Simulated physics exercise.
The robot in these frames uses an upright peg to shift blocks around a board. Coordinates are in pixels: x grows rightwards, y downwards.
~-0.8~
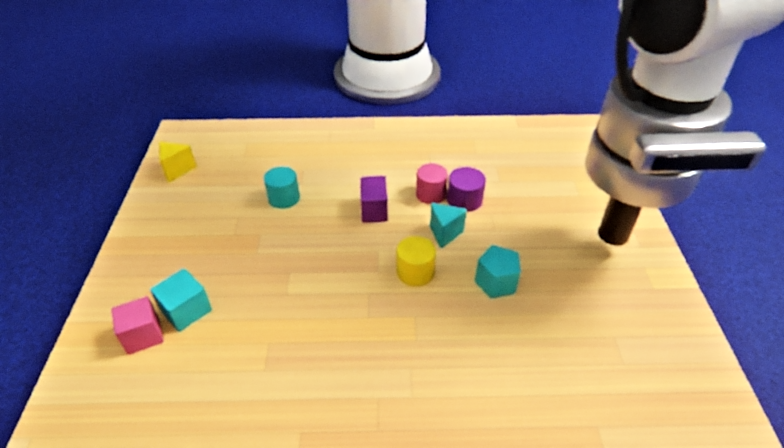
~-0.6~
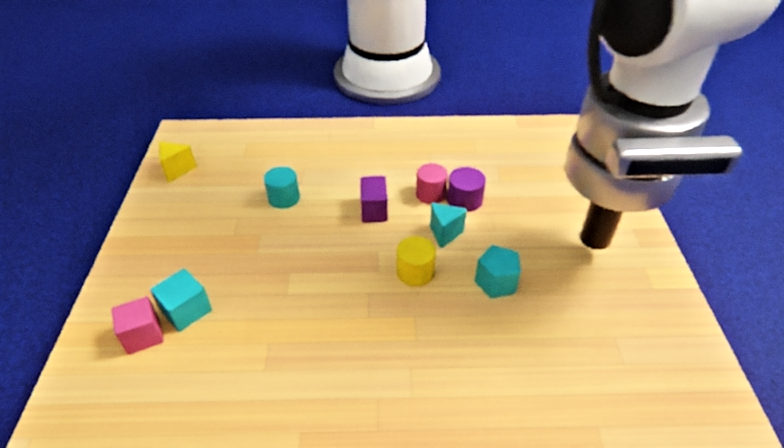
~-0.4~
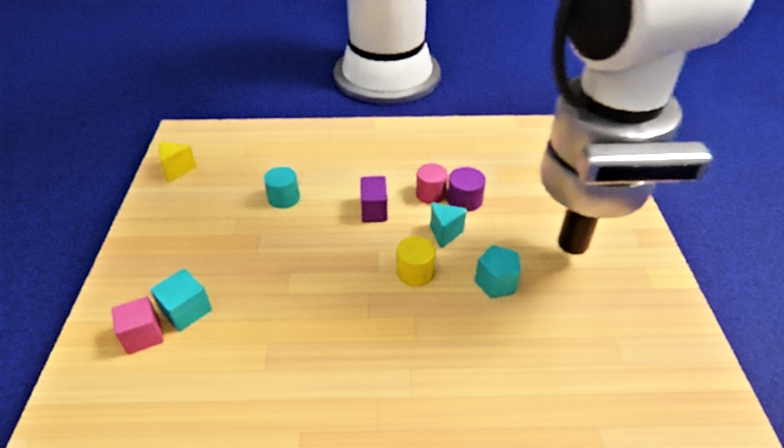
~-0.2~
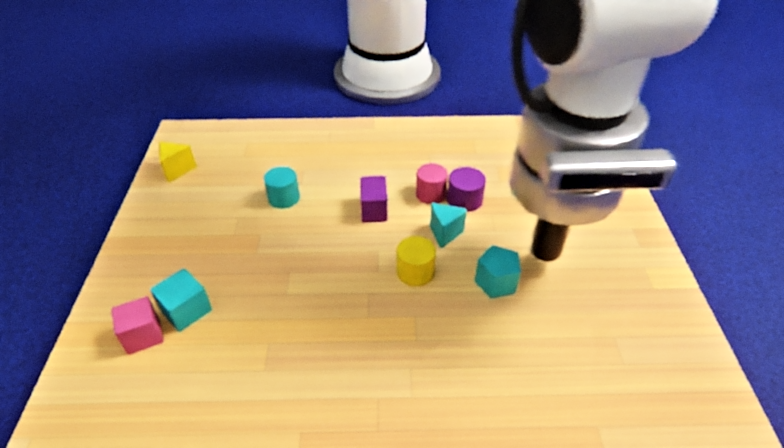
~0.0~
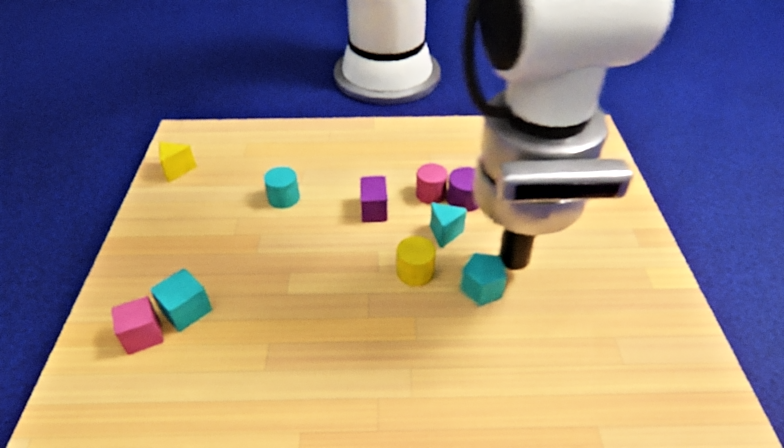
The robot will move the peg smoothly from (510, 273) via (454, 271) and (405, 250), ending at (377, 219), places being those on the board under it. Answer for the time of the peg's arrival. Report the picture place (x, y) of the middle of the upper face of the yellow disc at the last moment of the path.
The middle of the upper face of the yellow disc will lie at about (377, 244) in the picture.
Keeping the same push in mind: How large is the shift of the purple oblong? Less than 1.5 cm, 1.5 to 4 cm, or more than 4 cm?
Displacement: 1.5 to 4 cm.
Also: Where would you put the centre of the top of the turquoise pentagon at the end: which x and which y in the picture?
The turquoise pentagon ends near (454, 276).
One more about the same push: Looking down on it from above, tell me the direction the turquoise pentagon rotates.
The twist is anticlockwise.
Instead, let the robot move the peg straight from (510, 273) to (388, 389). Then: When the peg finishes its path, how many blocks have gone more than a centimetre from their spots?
My prediction: One block.
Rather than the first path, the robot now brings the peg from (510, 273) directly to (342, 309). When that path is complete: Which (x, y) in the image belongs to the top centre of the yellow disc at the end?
It sits at (393, 248).
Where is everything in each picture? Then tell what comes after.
Lower end of the peg (613, 235), tops of blocks, purple oblong (374, 187), yellow disc (416, 250), turquoise three-sided block (447, 212), turquoise pentagon (501, 260), in the first frame.
Peg (595, 239), blocks as before, in the second frame.
Peg (573, 244), blocks as before, in the third frame.
Peg (545, 251), blocks as before, in the fourth frame.
Peg (513, 259), purple oblong (374, 187), yellow disc (416, 250), turquoise three-sided block (447, 212), turquoise pentagon (486, 267), in the fifth frame.
What follows on the original path. One third of the way, peg (455, 257); turquoise pentagon (454, 276), turned 80° anticlockwise.
Two thirds of the way, peg (405, 236); yellow disc (378, 244); turquoise pentagon (454, 276), turned 80° anticlockwise.
At the end, peg (377, 204); purple oblong (367, 175); yellow disc (378, 244); turquoise three-sided block not moved; turquoise pentagon (454, 276), turned 80° anticlockwise.
